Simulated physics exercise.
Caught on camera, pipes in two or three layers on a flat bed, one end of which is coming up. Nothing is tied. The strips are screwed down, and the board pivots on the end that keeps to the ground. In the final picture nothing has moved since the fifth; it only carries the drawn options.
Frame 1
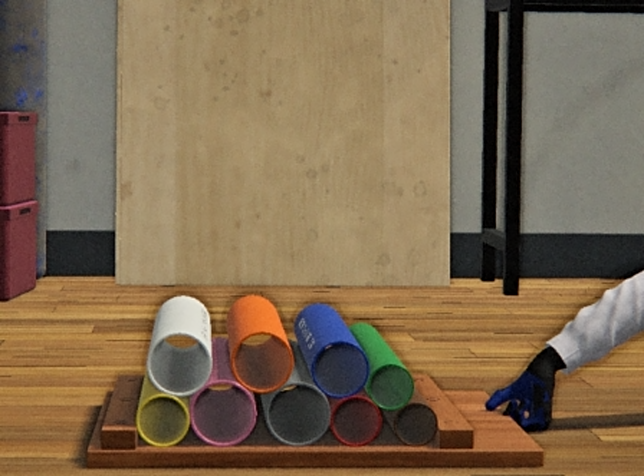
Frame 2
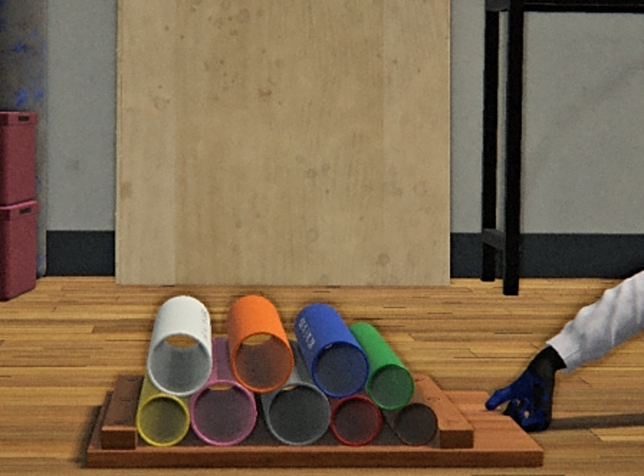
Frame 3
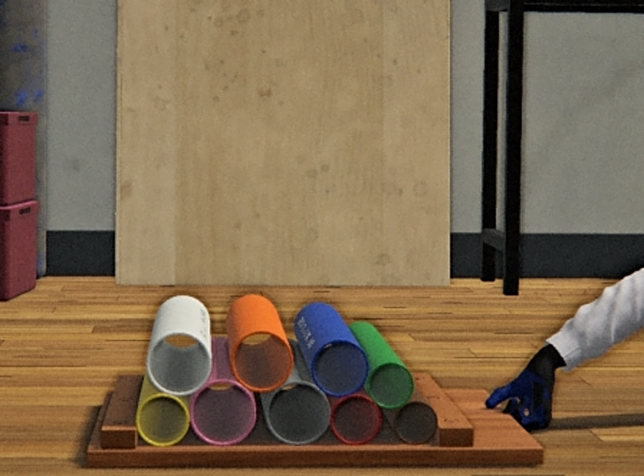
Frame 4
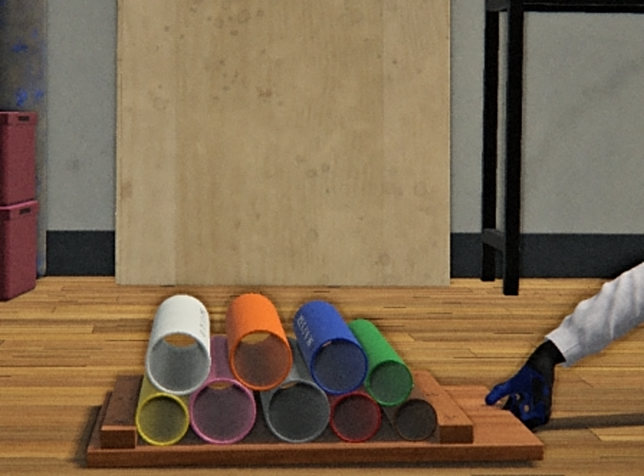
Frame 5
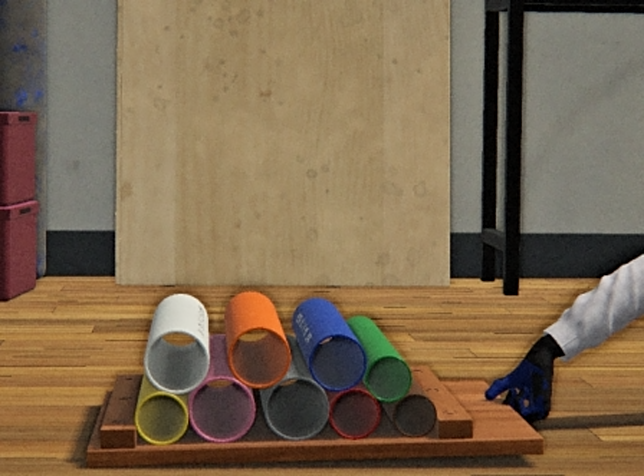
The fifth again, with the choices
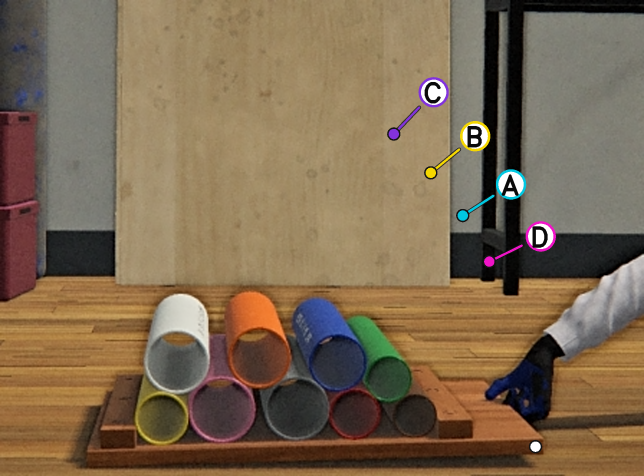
A gloved hand at the right slowly raised that end of a wooden board very slightly, while the colourful pipes stacked on it between two wooden strips barely shifted and kept their places.
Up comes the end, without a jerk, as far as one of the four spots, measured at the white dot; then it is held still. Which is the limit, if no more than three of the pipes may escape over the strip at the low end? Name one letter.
No higher than A.
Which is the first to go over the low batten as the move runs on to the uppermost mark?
First is the white one.
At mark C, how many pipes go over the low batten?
At C the number is four.
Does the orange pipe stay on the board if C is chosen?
No, with C.
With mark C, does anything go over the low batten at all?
Yes, at C.
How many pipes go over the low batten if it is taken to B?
With B, four.
On the copy, A at (463, 216); B at (431, 173); C at (394, 134); D at (489, 262); the white dot at (536, 447).
On A. First, board at 19°.
Then, board at 33°.
Finally, board at 33°, two over the low batten (orange, white).
By contrast, B four over the low batten (orange, white, blue, green); C four over the low batten (orange, white, blue, green); D one over the low batten (white).
